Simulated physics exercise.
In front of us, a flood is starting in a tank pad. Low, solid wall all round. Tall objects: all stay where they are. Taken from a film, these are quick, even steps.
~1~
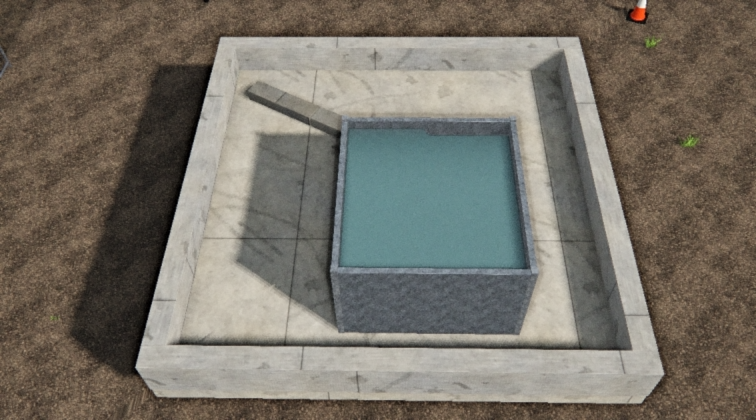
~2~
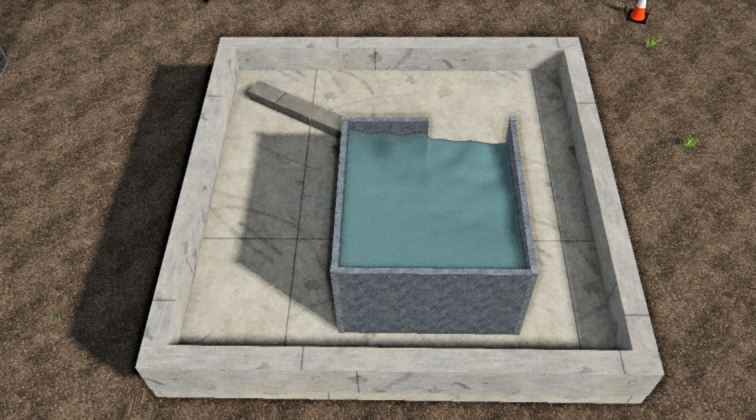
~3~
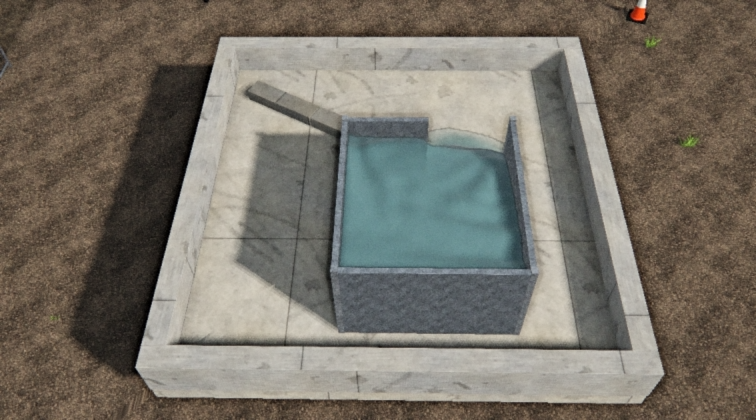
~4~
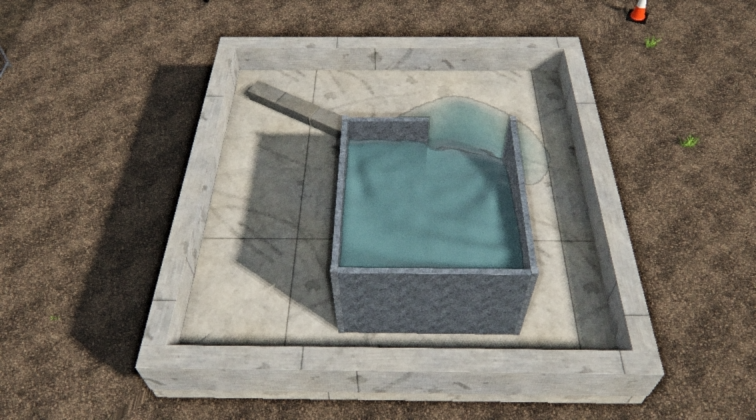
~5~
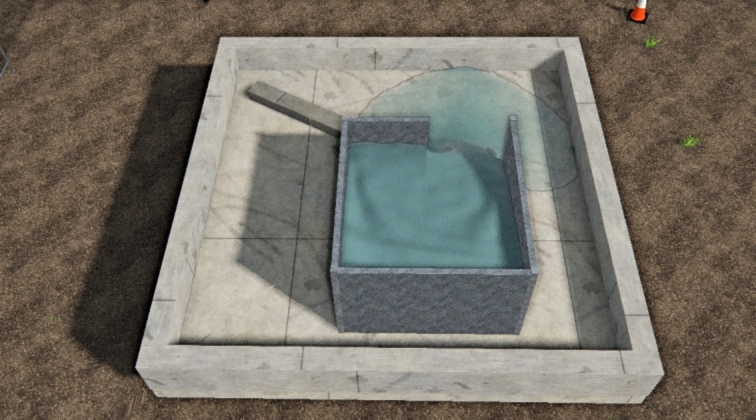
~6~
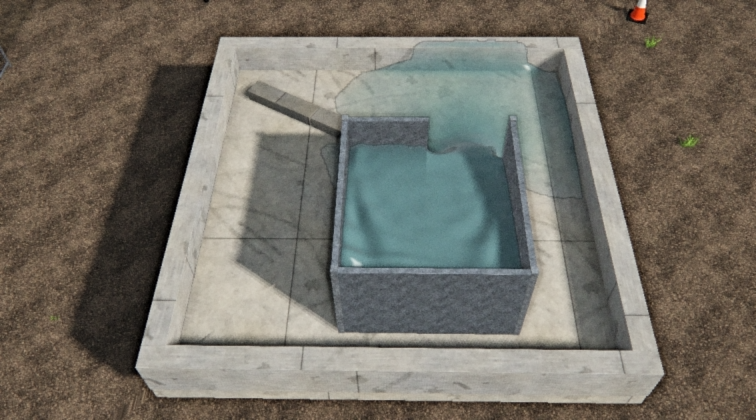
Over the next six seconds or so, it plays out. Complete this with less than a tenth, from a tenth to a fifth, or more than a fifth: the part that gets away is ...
The part that gets away is less than a tenth.
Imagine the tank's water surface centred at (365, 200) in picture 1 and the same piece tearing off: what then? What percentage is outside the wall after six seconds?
Roughly 6 %.
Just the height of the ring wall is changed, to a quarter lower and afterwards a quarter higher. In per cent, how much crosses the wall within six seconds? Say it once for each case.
About 16 percent in the first case, about 4 percent in the second.
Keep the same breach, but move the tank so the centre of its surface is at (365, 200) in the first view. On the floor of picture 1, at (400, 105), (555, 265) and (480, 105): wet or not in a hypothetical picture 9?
In that order: Wet, free of water, flooded.
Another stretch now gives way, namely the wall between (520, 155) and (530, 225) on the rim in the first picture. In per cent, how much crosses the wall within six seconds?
Close to 16 percent, I'd say.
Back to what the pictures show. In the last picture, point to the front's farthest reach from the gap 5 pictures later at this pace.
About (240, 76).
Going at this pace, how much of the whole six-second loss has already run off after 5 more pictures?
About 25 per cent.
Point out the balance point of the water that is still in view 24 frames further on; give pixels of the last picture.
Near (408, 175) in the last view.
A moment on, water covers 35 % of the floor; the low wall has let 0 % over.
Next, water covers 40 % of the floor; the low wall has let 2 % over.
Then, water covers 50 % of the floor; the low wall has let 7 % over.
Later, water covers 80 % of the floor; the low wall has let 7 % over.
In the end, water covers 85 % of the floor; the low wall has let 8 % over.
